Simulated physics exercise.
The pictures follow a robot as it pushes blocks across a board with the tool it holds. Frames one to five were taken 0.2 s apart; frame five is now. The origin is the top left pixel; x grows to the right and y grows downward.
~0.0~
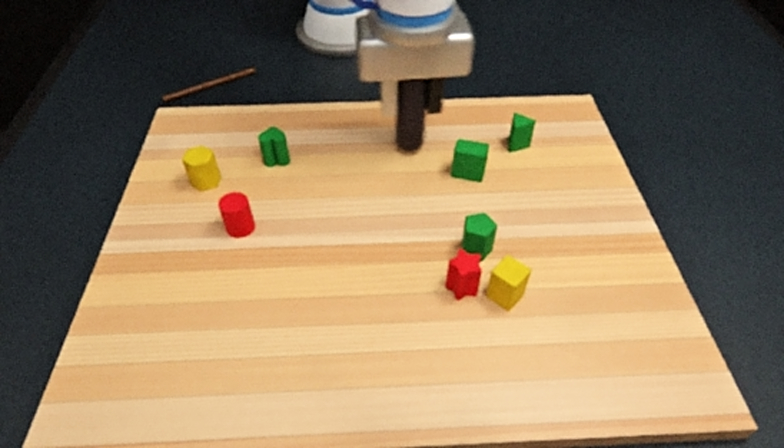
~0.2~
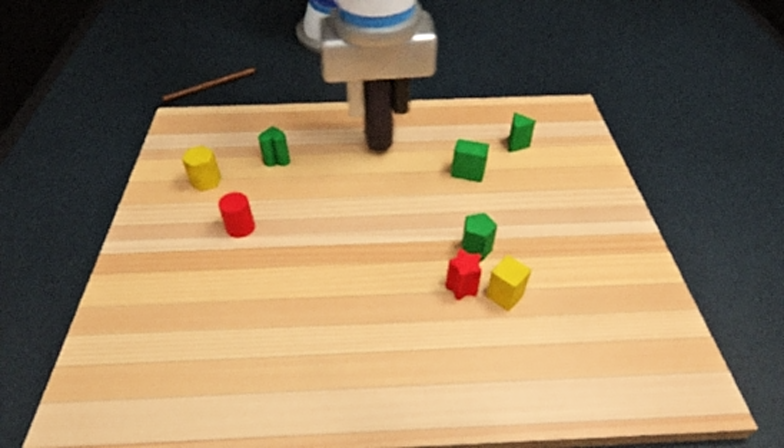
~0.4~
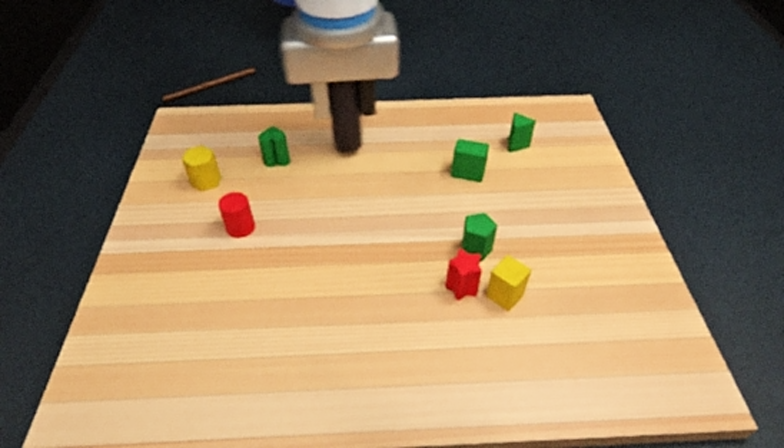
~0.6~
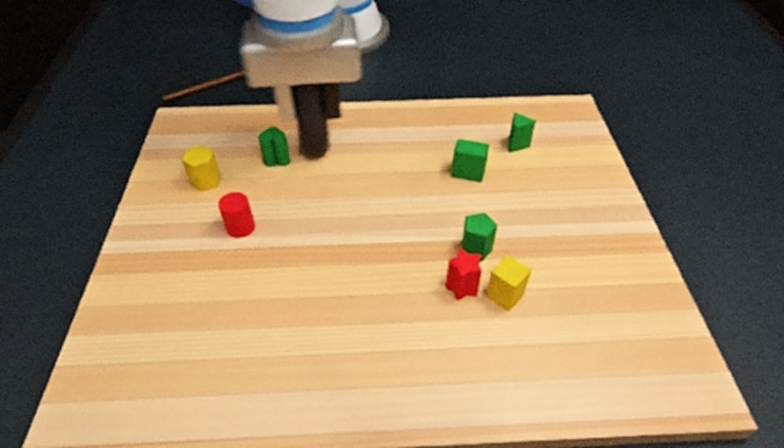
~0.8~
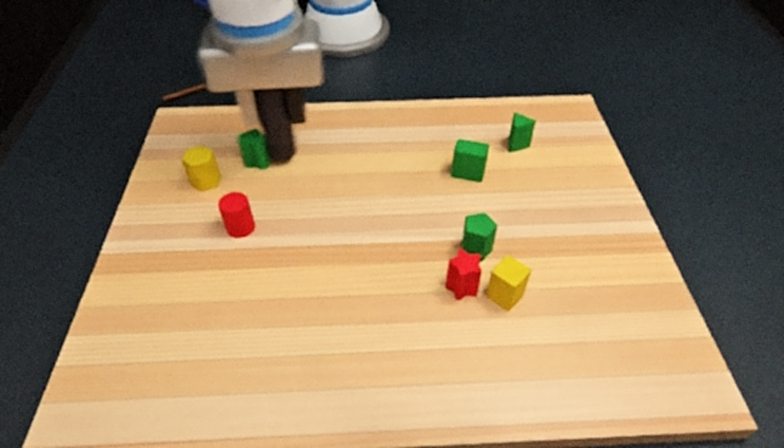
A robot arm with a dark, rod-like tool sweeps steadily left along the far edge of a pale striped wooden board, seen from a fixed, raised view. Yellow, green and red blocks sit at left, two green ones at far right, and a green, a red star and a yellow one nearer, right of centre. Reaching the green heart block, the tool nudges it slightly left.
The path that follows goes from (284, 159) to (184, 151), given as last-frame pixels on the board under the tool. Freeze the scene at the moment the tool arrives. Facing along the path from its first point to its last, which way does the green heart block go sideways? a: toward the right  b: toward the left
Answer: B.
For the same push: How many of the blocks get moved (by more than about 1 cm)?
Total: One.
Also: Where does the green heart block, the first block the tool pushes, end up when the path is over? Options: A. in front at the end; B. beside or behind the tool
B - beside or behind the tool.
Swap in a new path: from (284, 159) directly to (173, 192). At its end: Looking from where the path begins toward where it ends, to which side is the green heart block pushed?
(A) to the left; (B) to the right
(B)
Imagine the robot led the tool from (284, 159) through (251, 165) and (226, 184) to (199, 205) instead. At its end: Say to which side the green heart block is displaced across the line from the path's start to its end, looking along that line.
It is displaced to the right.
On the path given first. One third of the way, tool (248, 150); green heart block (218, 138).
Two thirds of the way, tool (215, 147); green heart block (191, 142), turned 40° anticlockwise.
At the end, tool (181, 145); yellow hexagonal block still; green heart block (188, 143), turned 50° anticlockwise.
